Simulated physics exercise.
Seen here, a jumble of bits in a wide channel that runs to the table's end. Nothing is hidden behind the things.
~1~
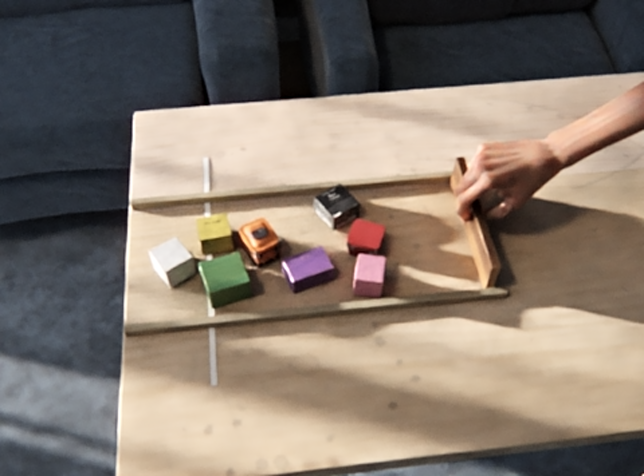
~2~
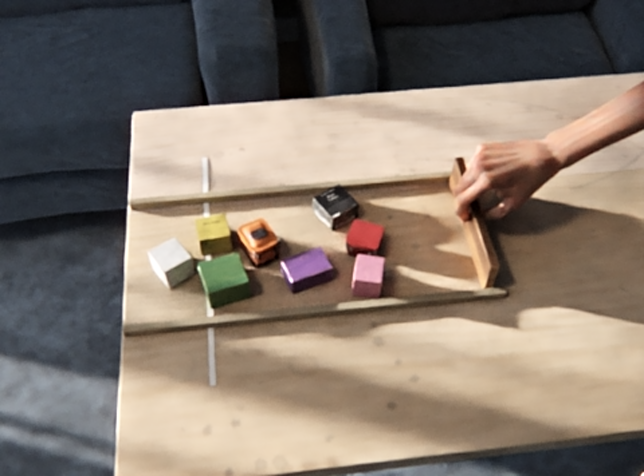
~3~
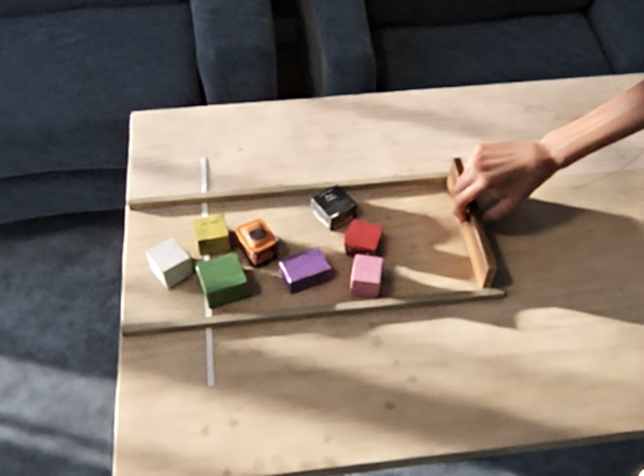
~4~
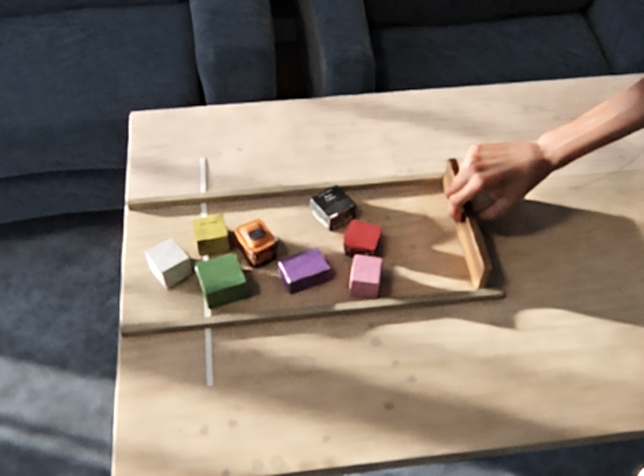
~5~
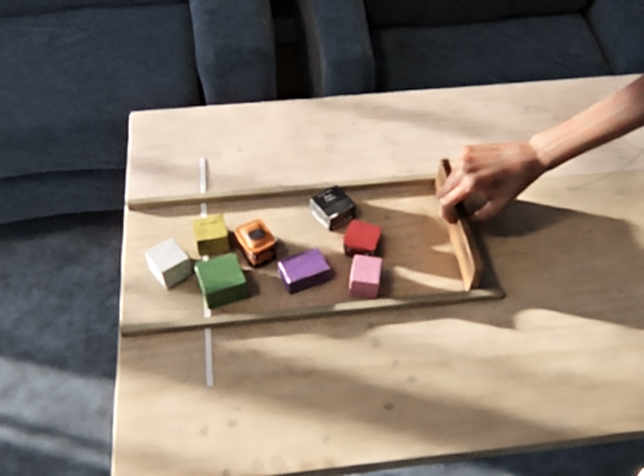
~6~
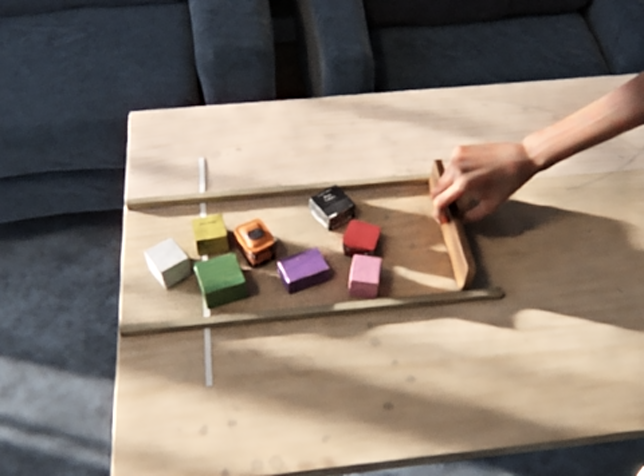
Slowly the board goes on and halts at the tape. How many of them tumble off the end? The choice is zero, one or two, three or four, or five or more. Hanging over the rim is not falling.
The number that fall off is one or two.
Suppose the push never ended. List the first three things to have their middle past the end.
They are the green block, the white block, the yellow box.
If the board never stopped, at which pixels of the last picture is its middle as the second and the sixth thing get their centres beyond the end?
Its middle is around (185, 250) and later (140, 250).
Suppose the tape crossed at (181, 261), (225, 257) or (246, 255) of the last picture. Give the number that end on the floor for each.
Try by try, 2, 0 and 0.
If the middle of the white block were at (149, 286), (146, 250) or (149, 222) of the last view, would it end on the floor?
The white block is lost; is kept; drops off.
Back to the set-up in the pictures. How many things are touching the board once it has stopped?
In contact: 3.
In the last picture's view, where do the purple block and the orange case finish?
About (151, 287), and the other about (163, 239).
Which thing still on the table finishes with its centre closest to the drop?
That is the white block.
Soon after, none off yet; white block at rest near (169, 263); yellow box at rest near (210, 235); green block at rest near (221, 281).
After that, none off yet; white block at rest near (168, 263); yellow box moving near (202, 235); green block displaced about its own width near (186, 291).
In the end, the number that fall off is one or two; gone, green block.
